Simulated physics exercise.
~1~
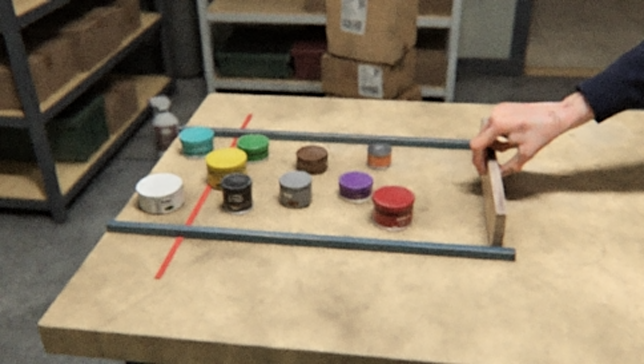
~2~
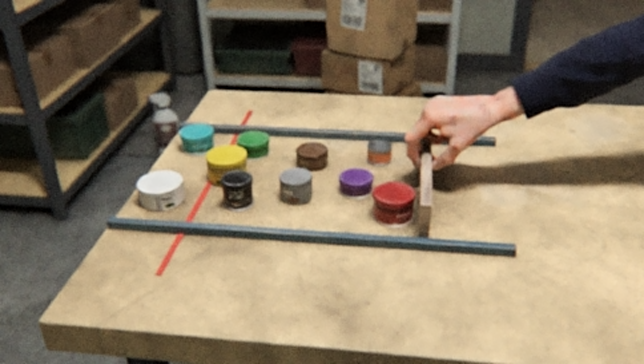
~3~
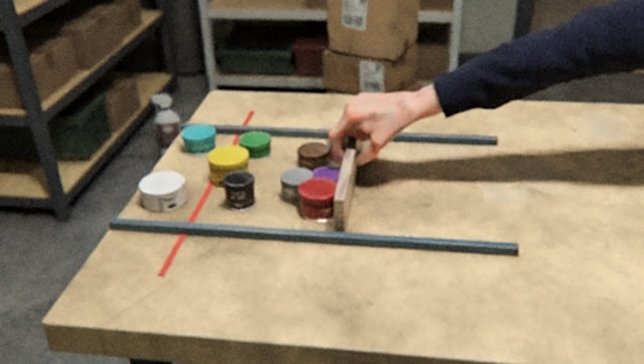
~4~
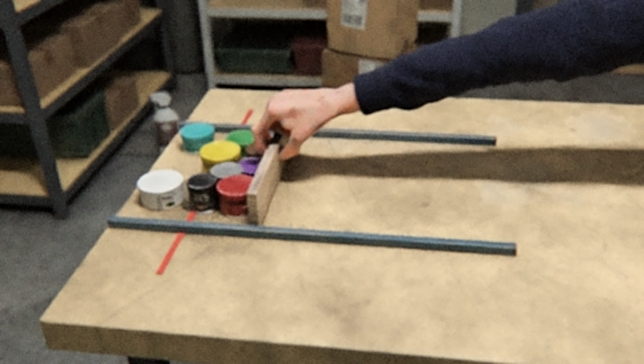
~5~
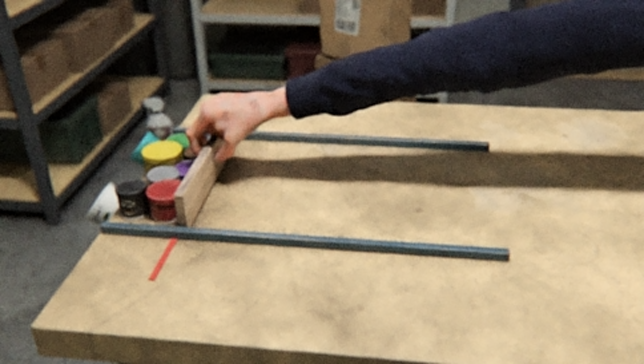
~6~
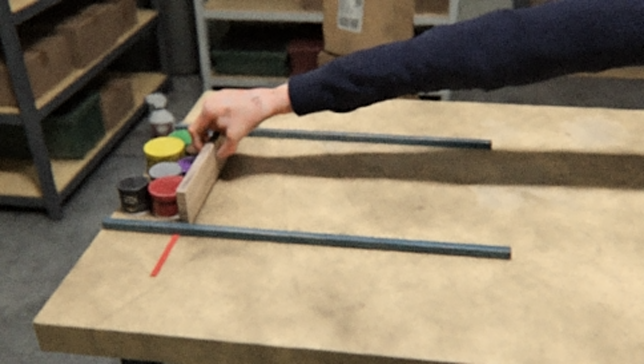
Hand sweeping small colourful pots leftward across a table with an upright board, past red tape, white and turquoise ones falling off.
